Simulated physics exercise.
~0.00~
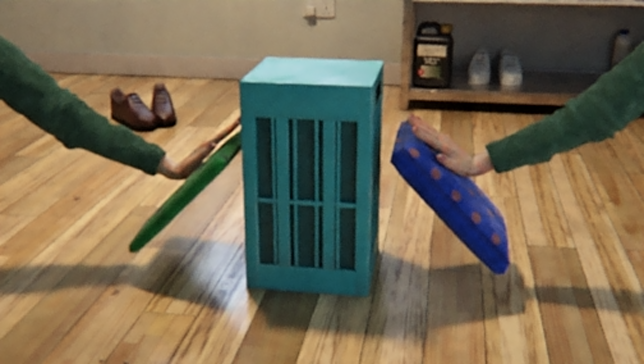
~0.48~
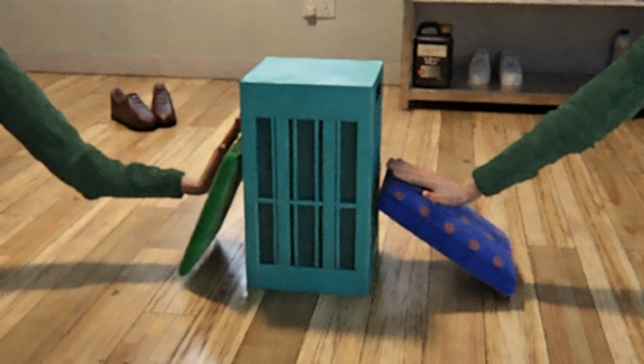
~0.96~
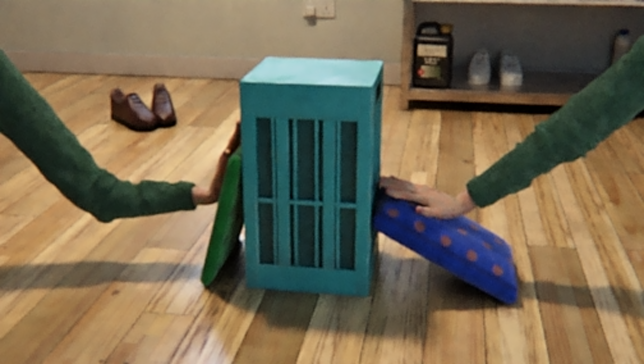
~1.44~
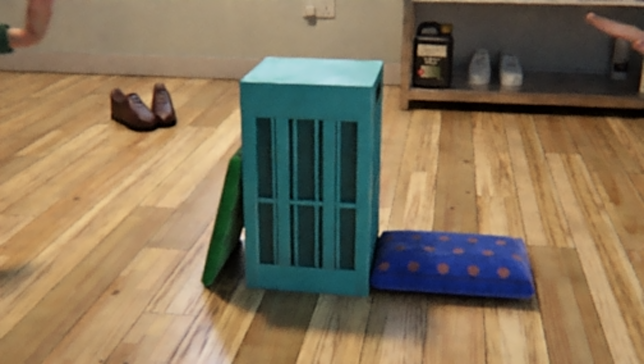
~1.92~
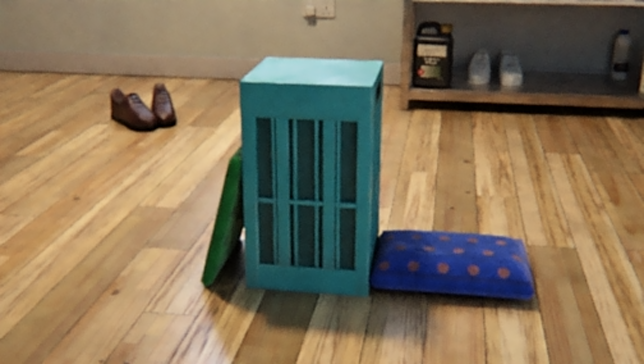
Two hands leaning a green pad and a blue pillow against a turquoise crate, the pad staying propped, the pillow slumping flat.
